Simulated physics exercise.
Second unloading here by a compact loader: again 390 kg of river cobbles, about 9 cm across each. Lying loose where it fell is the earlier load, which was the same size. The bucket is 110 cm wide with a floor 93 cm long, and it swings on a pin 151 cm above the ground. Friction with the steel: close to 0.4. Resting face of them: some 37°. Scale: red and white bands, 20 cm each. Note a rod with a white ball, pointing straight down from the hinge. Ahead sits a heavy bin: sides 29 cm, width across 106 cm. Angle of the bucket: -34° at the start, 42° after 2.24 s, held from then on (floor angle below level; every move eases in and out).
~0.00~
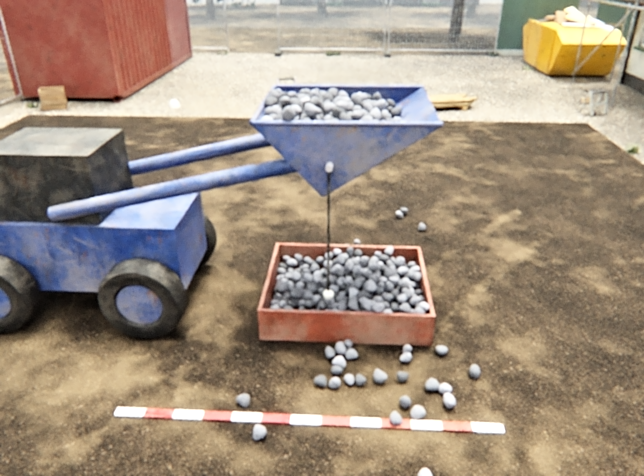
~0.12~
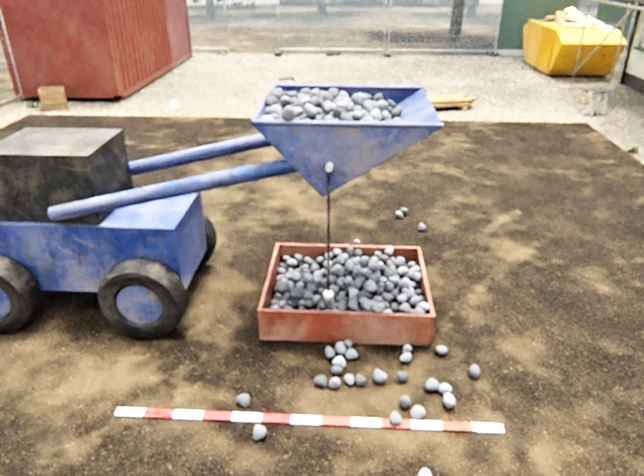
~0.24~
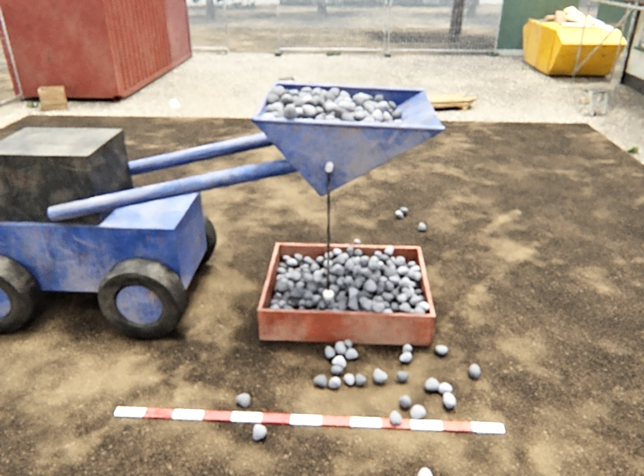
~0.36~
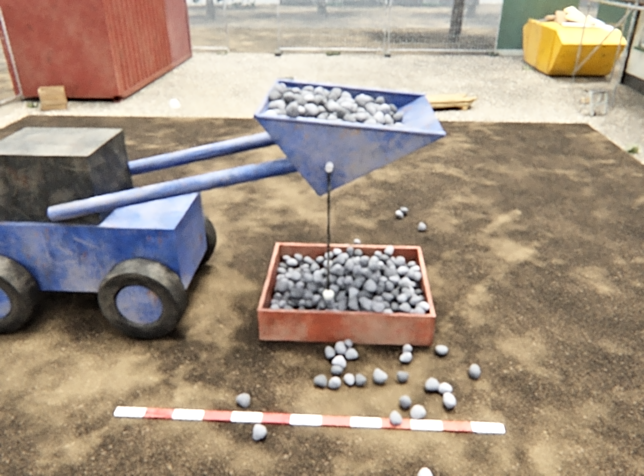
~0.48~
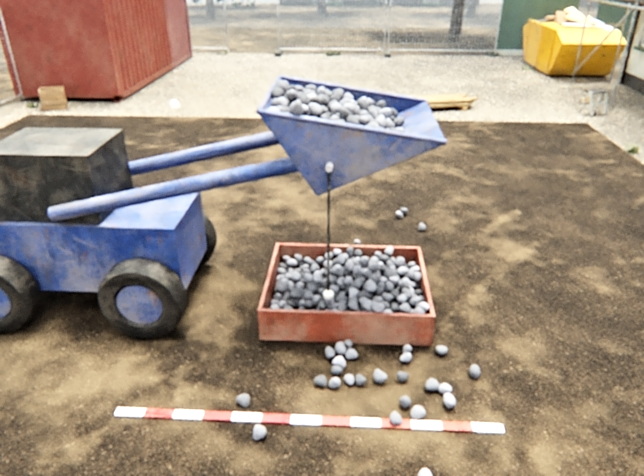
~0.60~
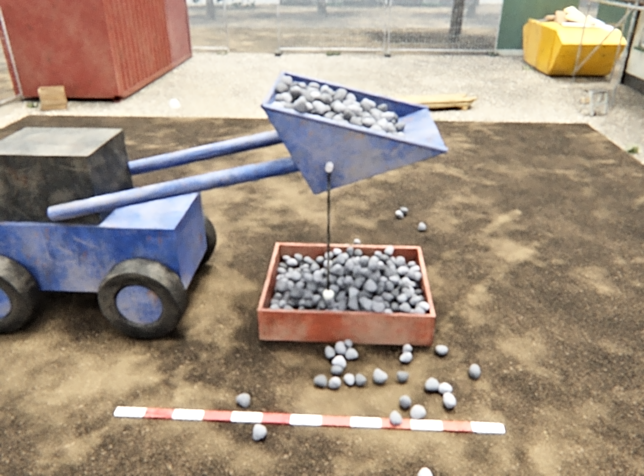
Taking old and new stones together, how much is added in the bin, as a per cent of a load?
About 12 per cent.
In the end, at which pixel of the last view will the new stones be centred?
Their centre ends up near (468, 304).
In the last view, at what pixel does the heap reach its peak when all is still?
Expect the peak around (409, 275).
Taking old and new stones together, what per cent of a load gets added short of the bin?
Some 0 per cent.
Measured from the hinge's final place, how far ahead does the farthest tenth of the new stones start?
It comes to around 170 centimetres.
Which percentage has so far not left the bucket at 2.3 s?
That works out to about 10 %.
After 1.7 s the floor is at 30°; in per cent of one load, 91 in the bucket, 99 in the bin, 10 beside or beyond the bin; the foremost stones are at (443, 303).
After 2.3 s the floor is at 42°; in per cent of one load, 10 in the bucket, 116 in the bin, 73 beside or beyond the bin; the foremost stones are at (514, 303).
After 2.7 s the floor is at 42°; in per cent of one load, 0 in the bucket, 104 in the bin, 95 beside or beyond the bin; the foremost stones are at (563, 302).
After 5.4 s the floor is at 42°; in per cent of one load, 0 in the bucket, 103 in the bin, 96 beside or beyond the bin; the foremost stones are at (613, 297). Net gain in the bin, 12.
